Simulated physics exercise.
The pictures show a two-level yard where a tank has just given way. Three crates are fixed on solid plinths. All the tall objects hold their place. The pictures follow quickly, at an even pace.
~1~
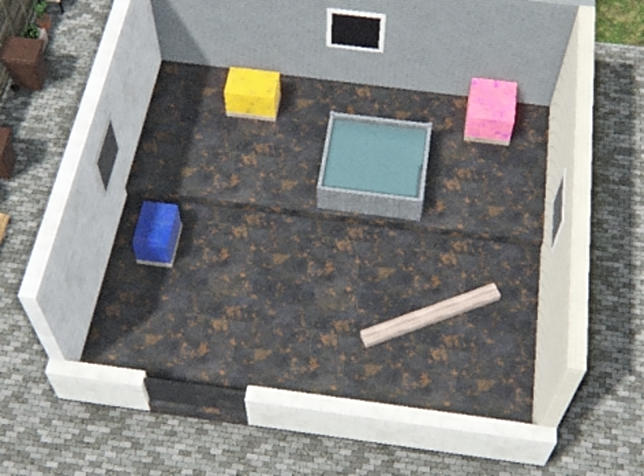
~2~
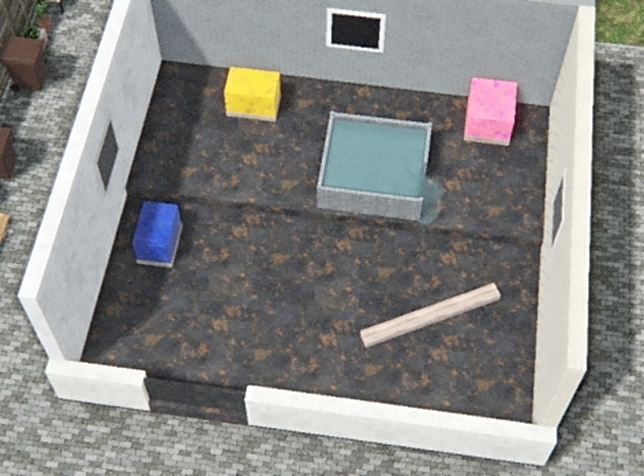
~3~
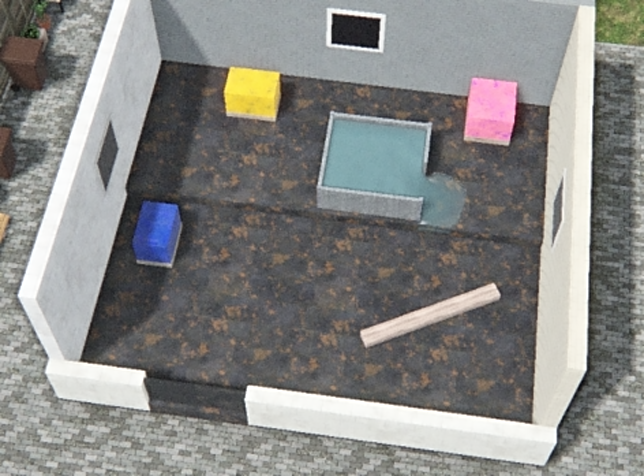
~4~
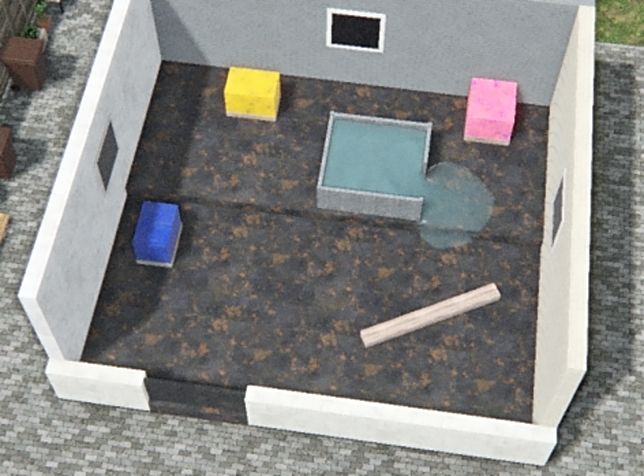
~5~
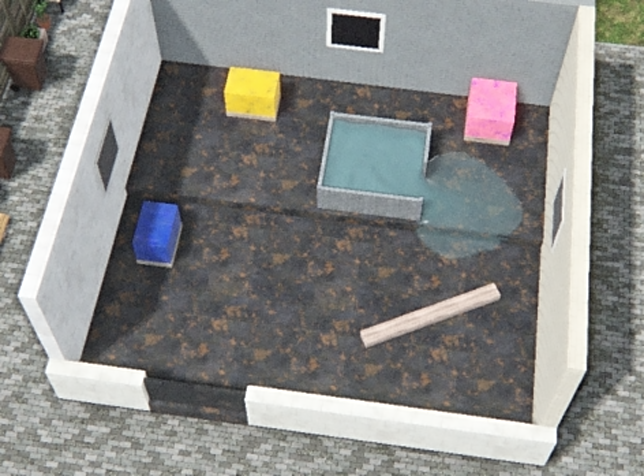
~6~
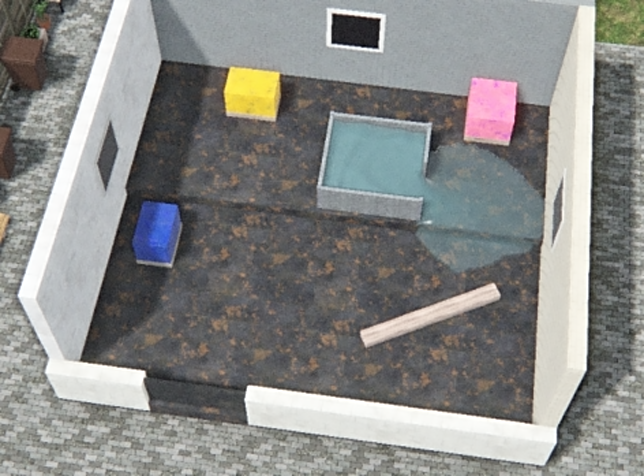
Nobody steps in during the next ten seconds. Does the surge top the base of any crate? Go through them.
In the end: The pink crate is soaked; the yellow crate keeps dry; the blue crate keeps dry.
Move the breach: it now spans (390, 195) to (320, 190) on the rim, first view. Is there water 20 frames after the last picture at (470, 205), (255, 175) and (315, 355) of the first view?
In that order: Free of water, not flooded, awash.
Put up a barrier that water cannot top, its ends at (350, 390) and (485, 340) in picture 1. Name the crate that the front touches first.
That is the pink crate.
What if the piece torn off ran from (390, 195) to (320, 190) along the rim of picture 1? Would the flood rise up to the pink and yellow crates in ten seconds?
Then: Pink escapes it, yellow escapes it.
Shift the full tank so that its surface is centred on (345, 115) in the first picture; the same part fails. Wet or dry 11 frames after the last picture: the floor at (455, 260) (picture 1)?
Verdict: Under water.
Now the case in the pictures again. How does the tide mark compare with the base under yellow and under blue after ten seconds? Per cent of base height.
In turn 30 and 20 per cent.
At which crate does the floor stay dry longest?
It is the blue-painted one.
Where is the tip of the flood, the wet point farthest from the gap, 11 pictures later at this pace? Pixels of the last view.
I would point to (529, 443).
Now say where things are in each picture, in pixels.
Still water in the tank at (375, 158), in the first frame.
The front is at (429, 220), out from the gap at (420, 193), in the second frame.
The front is at (460, 192), out from the gap at (419, 194), in the third frame.
Water pours out at (419, 194) and has run to (488, 198), in the fourth frame.
The front is at (518, 217), out from the gap at (419, 194), in the fifth frame.
Water pours out at (419, 194) and has run to (542, 229), in the sixth frame.
A moment on, water covers 15 % of the floor; the pink crate water round its plinth, the yellow crate not reached, the blue crate not reached.
Next, water covers 20 % of the floor; the pink crate water round its plinth, the yellow crate not reached, the blue crate not reached.
Then, water covers 25 % of the floor; the pink crate water round its plinth, the yellow crate not reached, the blue crate not reached.
Later, water covers 45 % of the floor; the pink crate water round its plinth, the yellow crate water round its plinth, the blue crate not reached.
In the end, water covers 75 % of the floor; the pink crate was topped, the yellow crate stayed above the water, the blue crate stayed above the water.
